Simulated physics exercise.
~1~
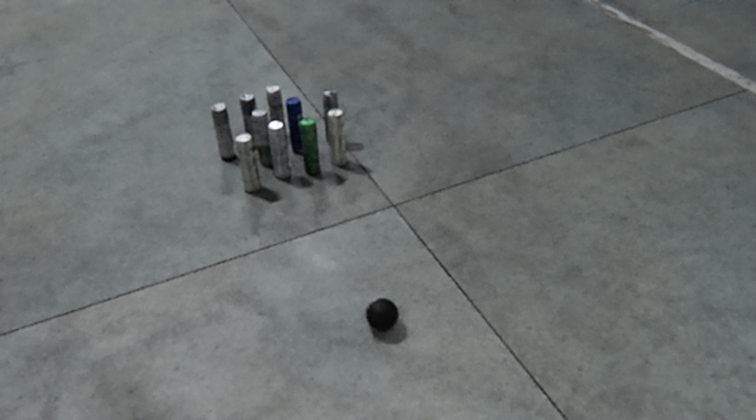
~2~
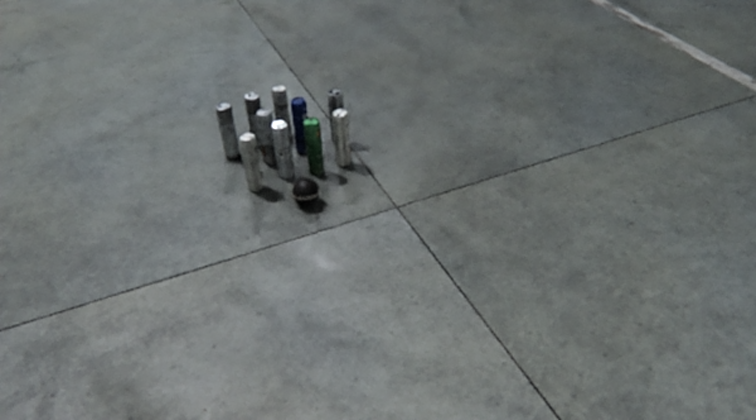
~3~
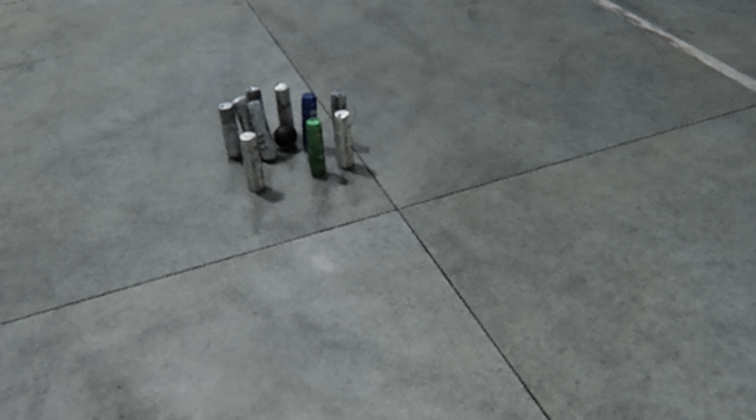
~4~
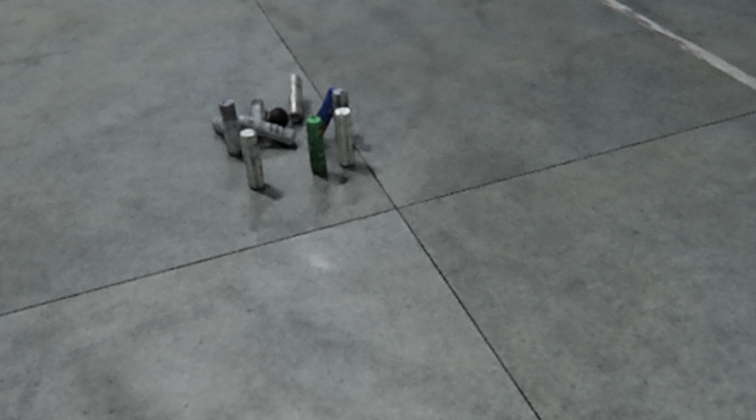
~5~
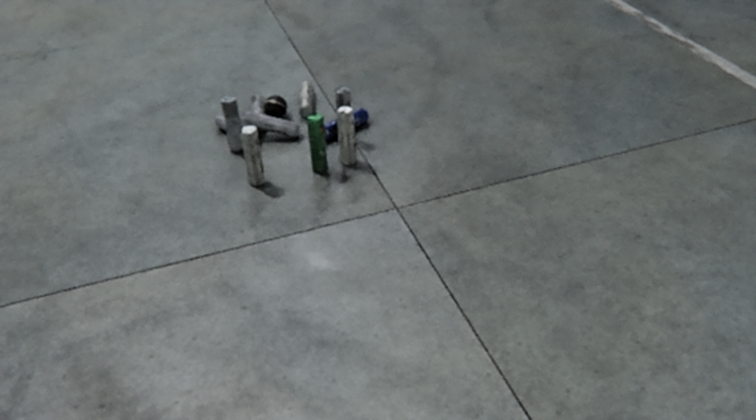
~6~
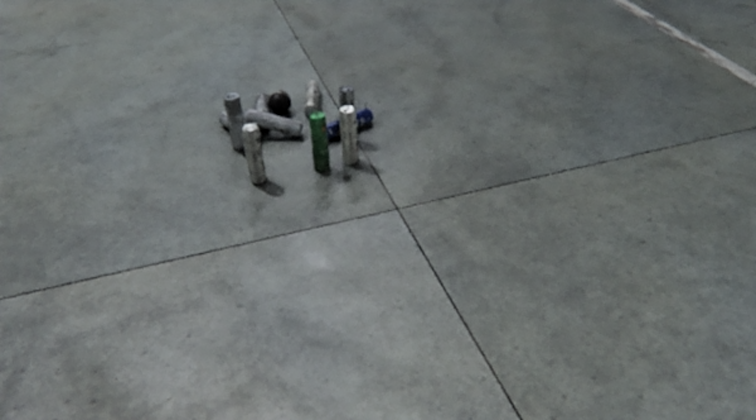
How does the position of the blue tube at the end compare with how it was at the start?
At the start the blue tube stands upright among the others, and by the end it is lying on its side on the floor.
On a grey concrete floor, a dark ball rolls into a cluster of upright tubes, toppling several while the green one stays standing.
